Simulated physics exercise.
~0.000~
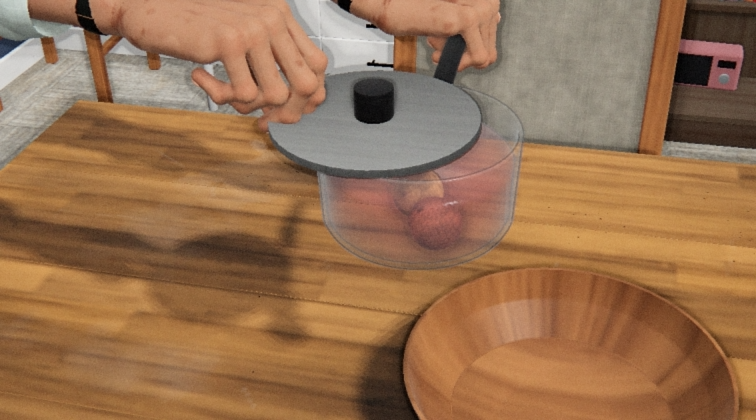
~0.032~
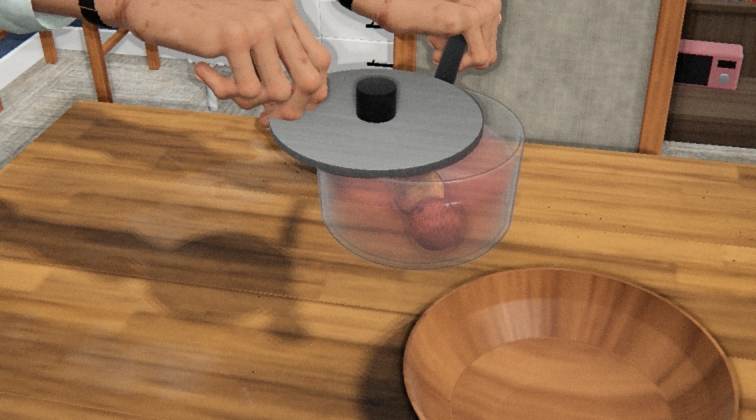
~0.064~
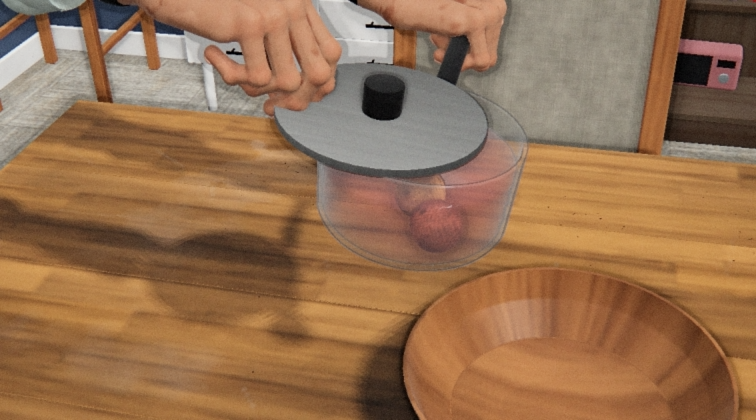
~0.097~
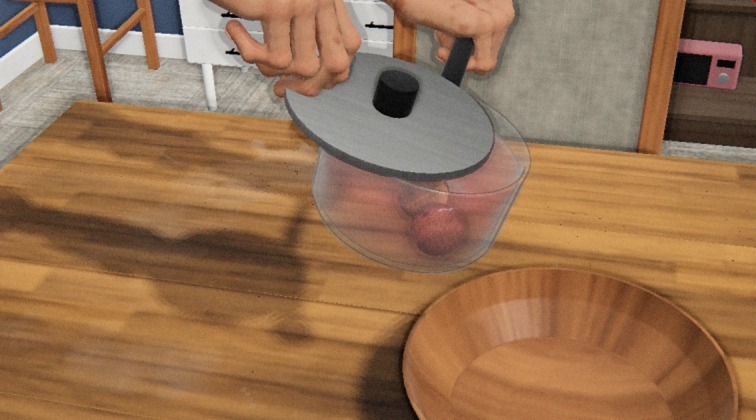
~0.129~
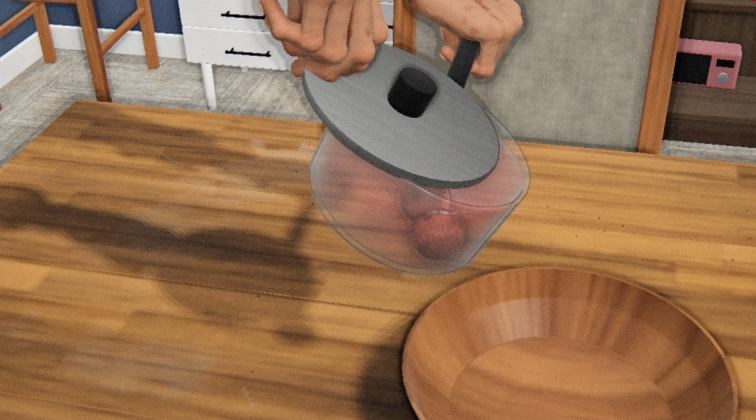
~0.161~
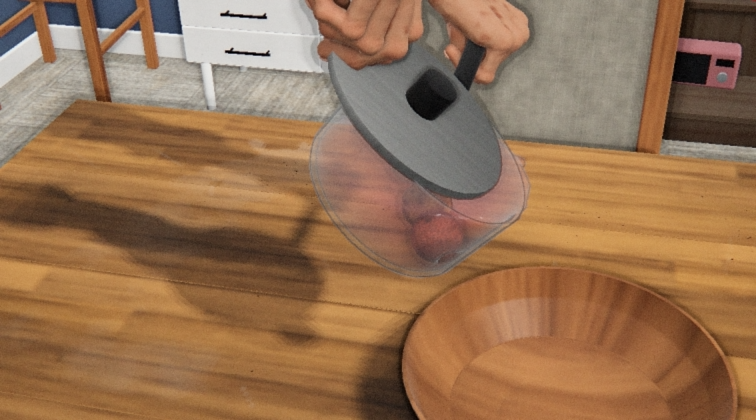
Two hands tilt a clear, lidded saucepan of reddish potatoes rightward above a wooden table.
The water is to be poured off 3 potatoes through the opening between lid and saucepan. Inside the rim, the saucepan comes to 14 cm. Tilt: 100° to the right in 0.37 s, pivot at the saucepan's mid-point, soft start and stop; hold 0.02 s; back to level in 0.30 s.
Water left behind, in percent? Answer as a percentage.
Left behind: Roughly 31 percent.
After 0.29 s the tilt is 90° and 61 per cent of the water is still in the saucepan.
After 0.39 s the tilt is 100° and 41 per cent of the water is still in the saucepan.
After 0.49 s the tilt is 75° and 33 per cent of the water is still in the saucepan.
After 0.60 s the tilt is 21° and 31 per cent of the water is still in the saucepan.
In the end 31 per cent of the water is still in the saucepan.
